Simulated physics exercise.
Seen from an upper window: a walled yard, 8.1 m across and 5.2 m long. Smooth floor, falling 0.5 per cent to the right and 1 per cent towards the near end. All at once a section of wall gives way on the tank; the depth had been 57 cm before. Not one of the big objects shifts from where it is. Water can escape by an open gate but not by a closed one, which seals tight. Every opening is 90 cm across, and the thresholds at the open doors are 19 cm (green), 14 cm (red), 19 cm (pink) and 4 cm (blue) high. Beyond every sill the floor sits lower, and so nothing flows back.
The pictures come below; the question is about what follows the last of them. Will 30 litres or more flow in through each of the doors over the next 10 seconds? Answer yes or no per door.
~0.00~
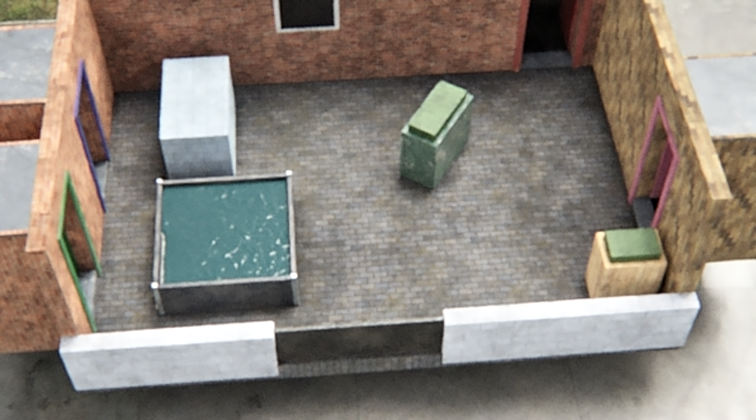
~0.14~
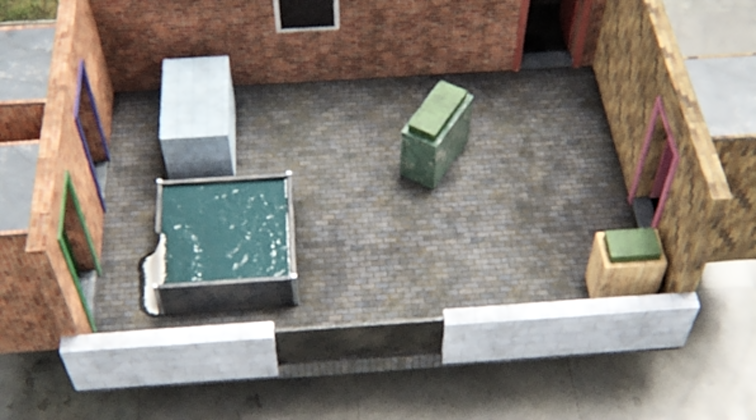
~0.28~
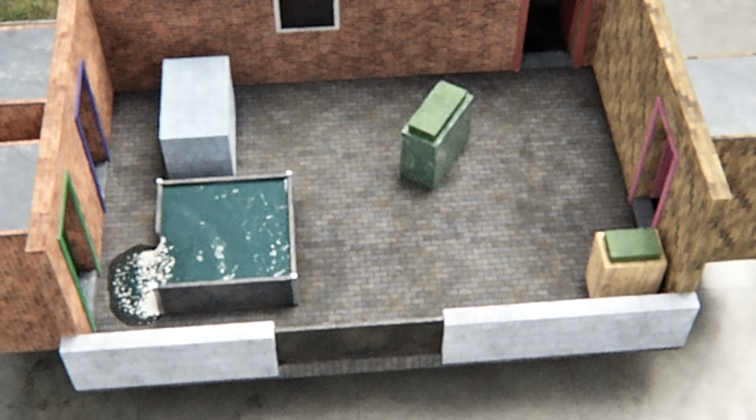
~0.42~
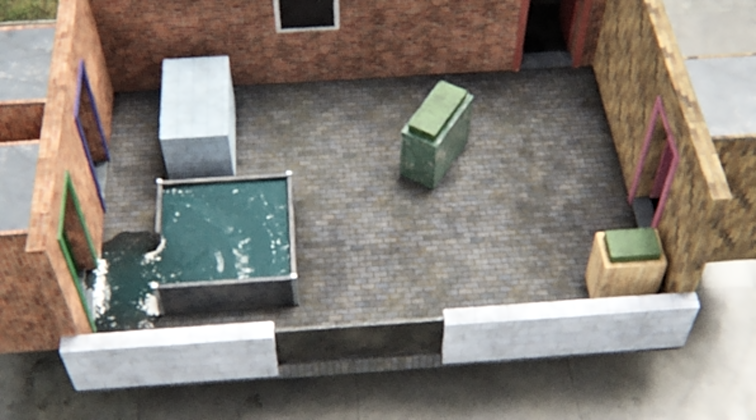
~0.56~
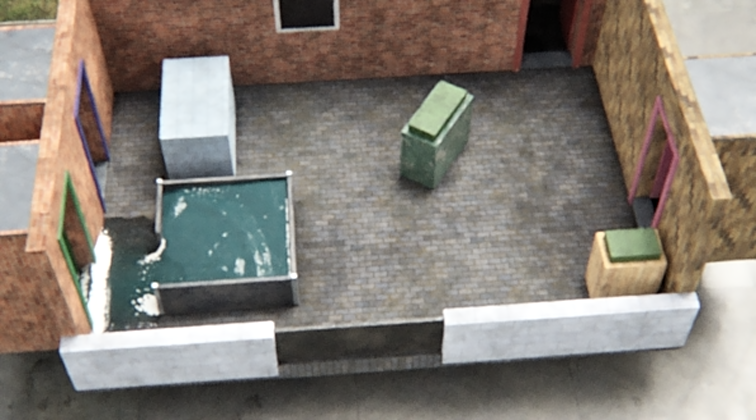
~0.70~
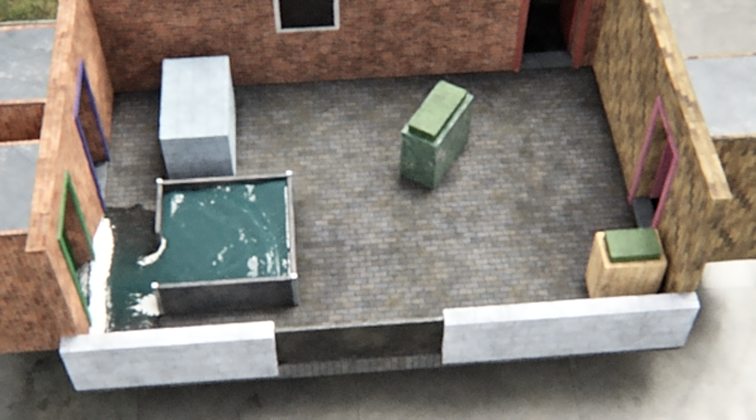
Green door: Yes, red door: No, pink door: No, blue door: Yes.
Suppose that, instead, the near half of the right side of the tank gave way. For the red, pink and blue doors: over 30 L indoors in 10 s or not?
Here's how it goes: Red falls short, pink falls short, blue falls short.
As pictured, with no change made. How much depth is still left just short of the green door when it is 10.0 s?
It comes to near 9.5 cm.
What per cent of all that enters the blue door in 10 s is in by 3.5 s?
That works out near 0%.
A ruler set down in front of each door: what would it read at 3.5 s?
Measured in centimetres, the green door gives 26, the red door 0, the pink door 0 and the blue door 4.
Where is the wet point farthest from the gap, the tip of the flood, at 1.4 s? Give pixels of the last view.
That lands around (110, 146) in the last picture.
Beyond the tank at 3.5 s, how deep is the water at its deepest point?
It gets to some 27 cm.
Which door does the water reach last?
Red.
After 1.4 s water covers 10 % of the floor and is deepest (49 cm) near (92, 363); green door 40 cm at the sill, 76 L in, red door not reached, pink door not reached, blue door 5 cm at the sill, 0 L in.
After 2.2 s water covers 20 % of the floor and is deepest (38 cm) near (93, 352); green door 34 cm at the sill, 170 L in, red door not reached, pink door not reached, blue door 5 cm at the sill, 0 L in.
After 3.5 s water covers 35 % of the floor and is deepest (27 cm) near (92, 363); green door 26 cm at the sill, 226 L in, red door not reached, pink door not reached, blue door 4 cm at the sill, 0 L in.
After 6.0 s water covers 55 % of the floor and is deepest (17 cm) near (92, 363); green door 16 cm at the sill, 245 L in, red door not reached, pink door 7 cm at the sill, 0 L in, blue door 7 cm at the sill, 2 L in.
After 10.0 s water covers 80 % of the floor and is deepest (10 cm) near (92, 363); green door 10 cm at the sill, 245 L in, red door 6 cm at the sill, 0 L in, pink door 7 cm at the sill, 0 L in, blue door 8 cm at the sill, 65 L in.
